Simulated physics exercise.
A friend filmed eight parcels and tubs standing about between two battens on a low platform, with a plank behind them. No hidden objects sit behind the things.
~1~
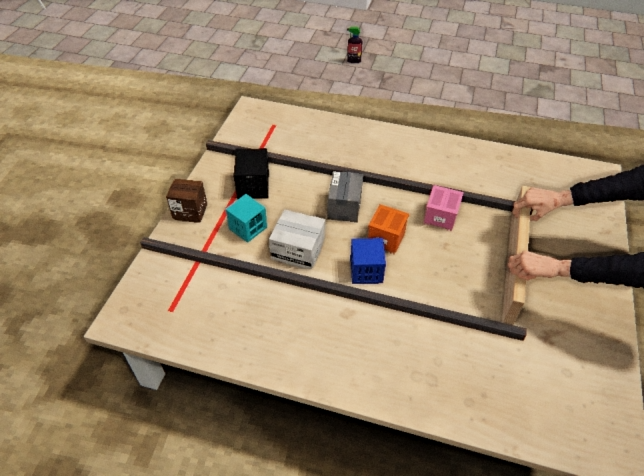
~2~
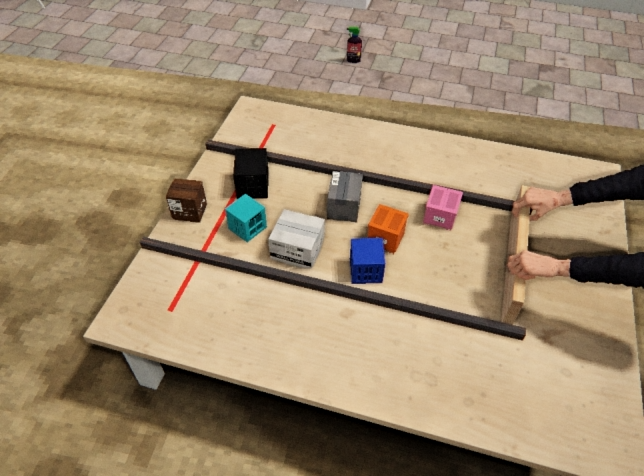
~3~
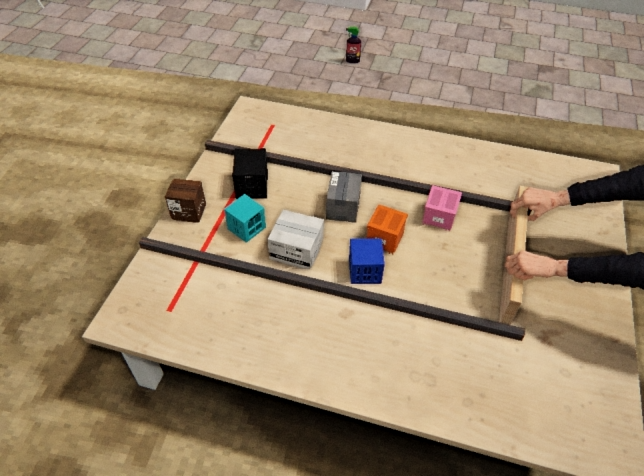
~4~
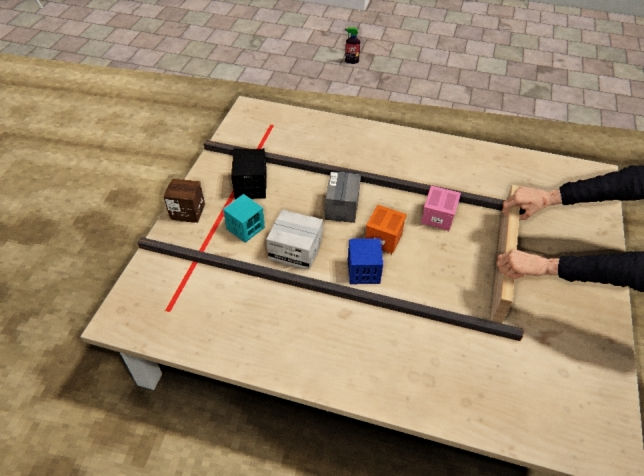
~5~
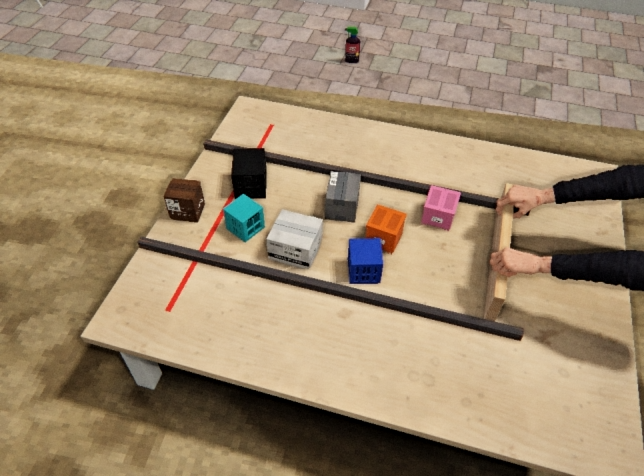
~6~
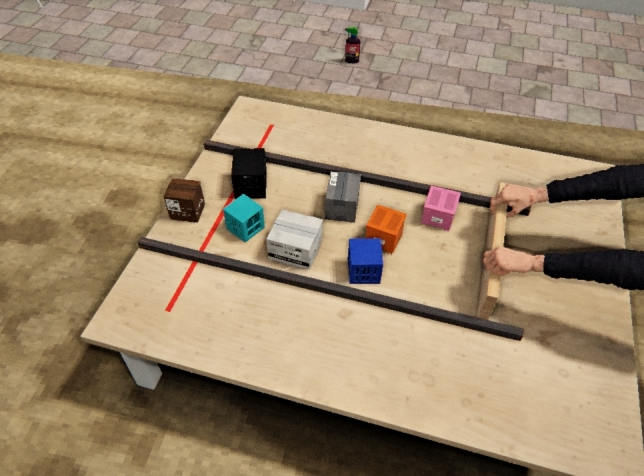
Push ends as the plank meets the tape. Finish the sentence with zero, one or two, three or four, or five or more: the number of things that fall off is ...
The number of things that fall off is three or four.
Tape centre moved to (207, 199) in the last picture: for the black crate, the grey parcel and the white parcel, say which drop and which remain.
Well, the black crate leaves the top, the grey parcel leaves the top, and the white parcel leaves the top.
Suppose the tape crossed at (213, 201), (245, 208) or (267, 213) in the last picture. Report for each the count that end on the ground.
It would be 5, then 3, then 1.
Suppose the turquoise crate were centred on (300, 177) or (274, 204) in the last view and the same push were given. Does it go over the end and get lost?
Well, in that order, it winds up off it, then it hangs on.
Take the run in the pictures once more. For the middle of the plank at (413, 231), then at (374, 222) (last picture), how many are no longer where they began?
At the first spot 1, then 4.
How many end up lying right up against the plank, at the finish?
Tally at the end: 3.
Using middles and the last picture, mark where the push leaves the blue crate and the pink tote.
Reading them off: First (197, 219); then (230, 165).
Early on, none off yet; brown parcel at rest near (185, 200); black crate at rest near (250, 174); turquoise crate at rest near (244, 218).
A while later, none off yet; brown parcel at rest near (185, 200); black crate travelled a little near (246, 173); turquoise crate travelled about its own width near (223, 213).
Finally, the number that fall off is three or four; lost, turquoise crate, black crate and brown parcel.
